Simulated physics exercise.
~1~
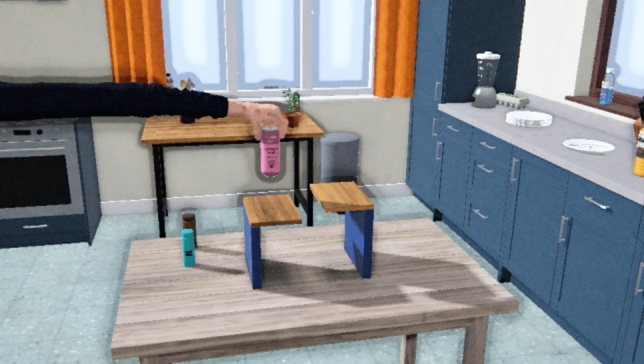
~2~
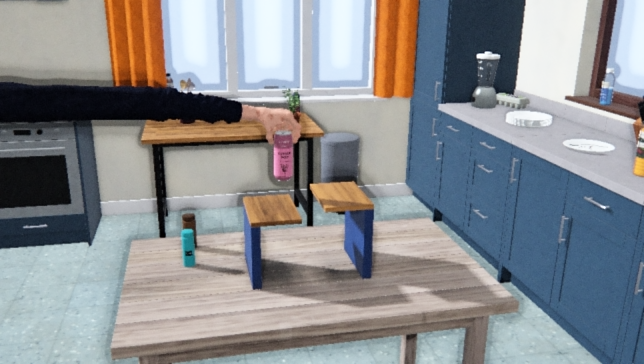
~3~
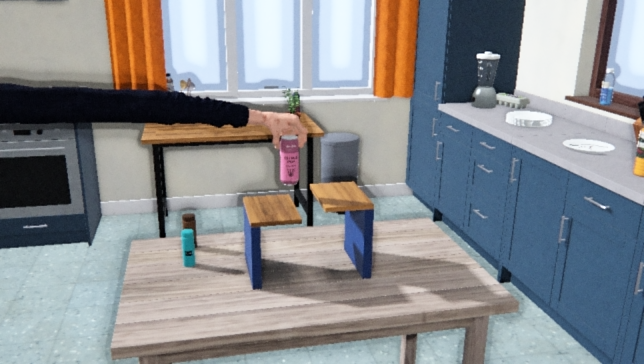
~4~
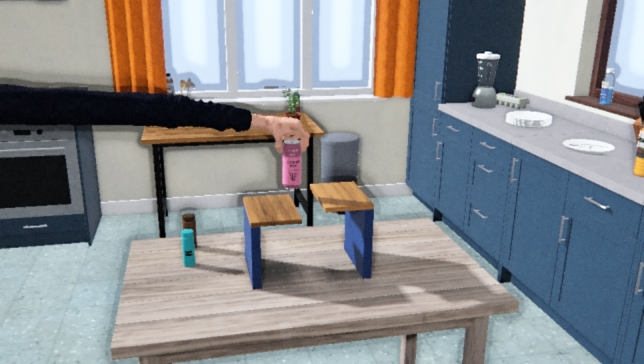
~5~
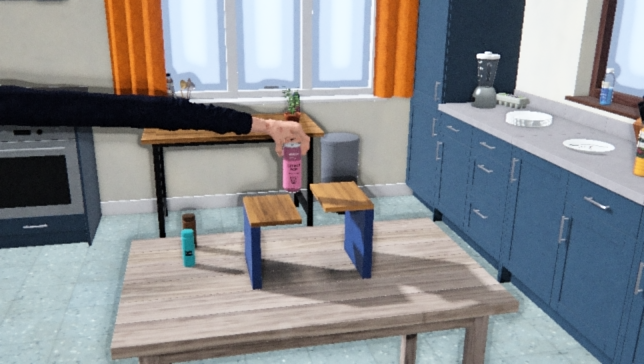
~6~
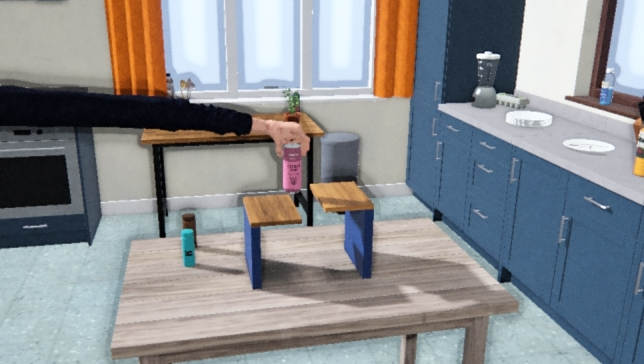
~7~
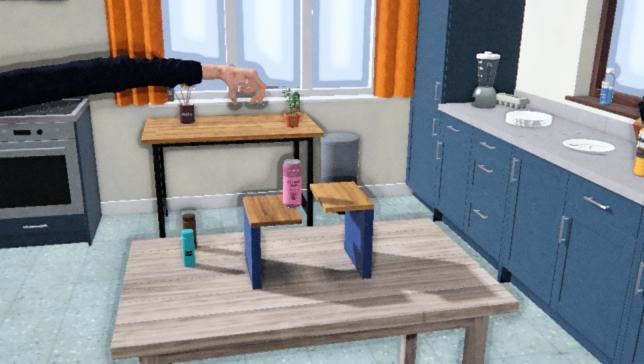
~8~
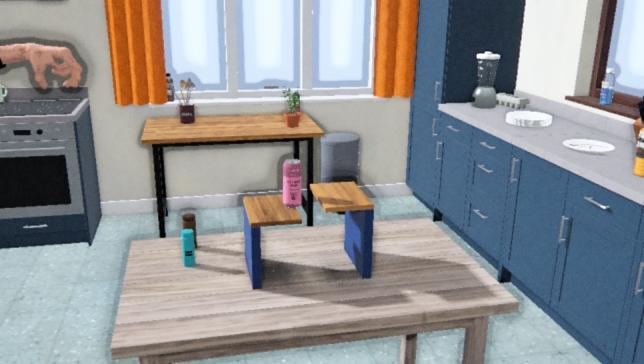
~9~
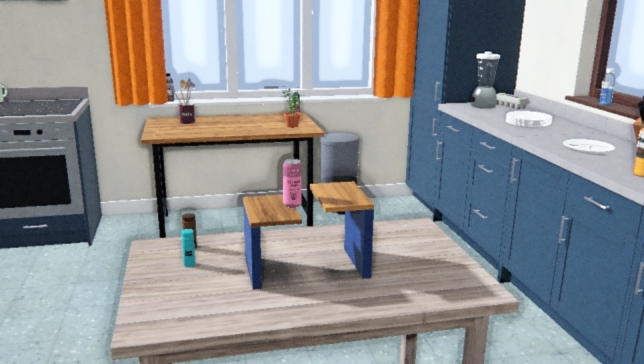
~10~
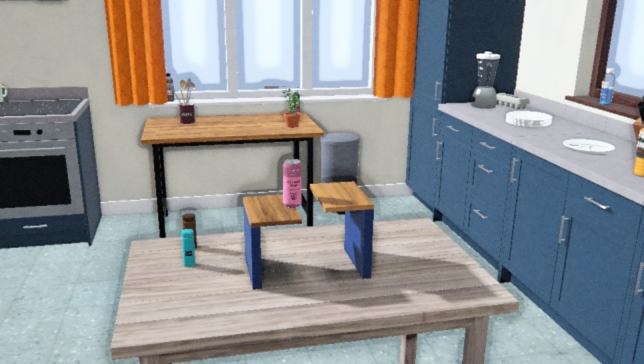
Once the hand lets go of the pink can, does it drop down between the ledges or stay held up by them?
It stays held up. The pink can remains upright at the ledges after the hand has gone.
